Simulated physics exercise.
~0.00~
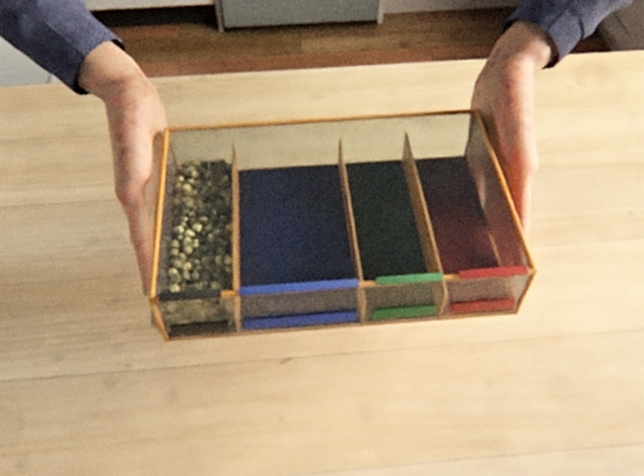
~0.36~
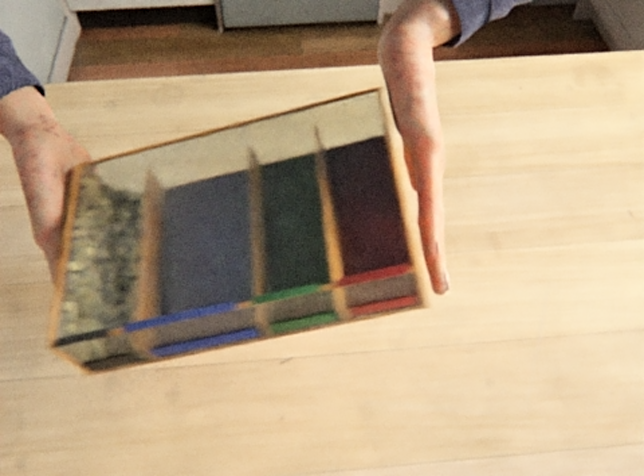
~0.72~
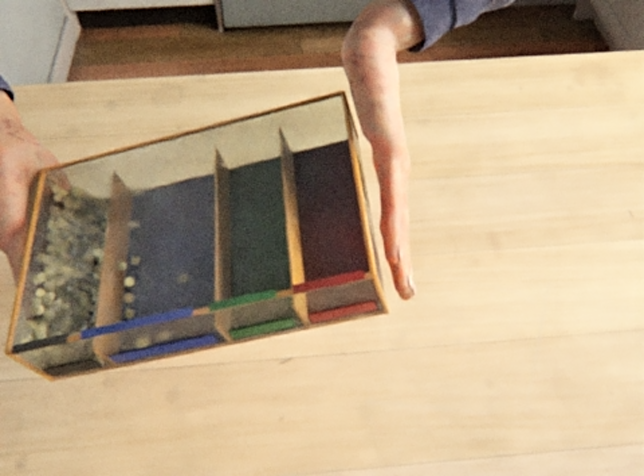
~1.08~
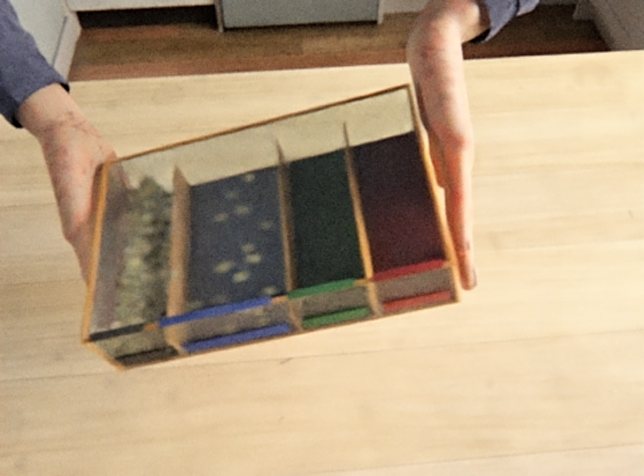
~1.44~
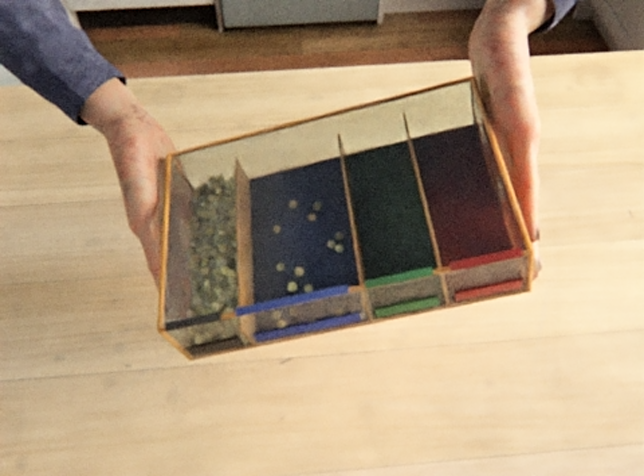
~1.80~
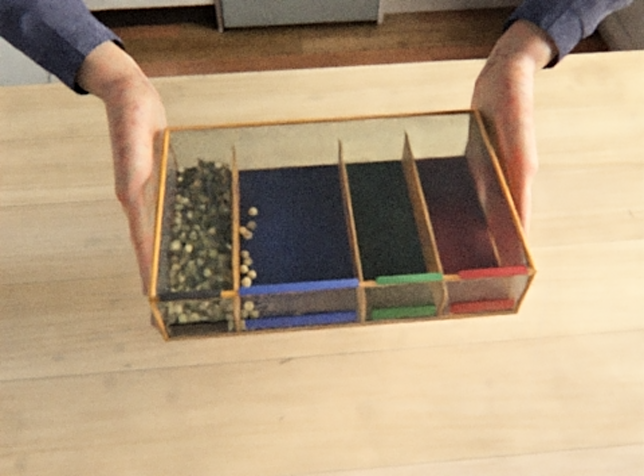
The clip shows two hands holding a clear-lidded box with four compartments, small round beans filling the leftmost. The hands tilt it left side down and shake it sideways, a few beans cross into the blue compartment, and the box ends level with most beans still at the left.
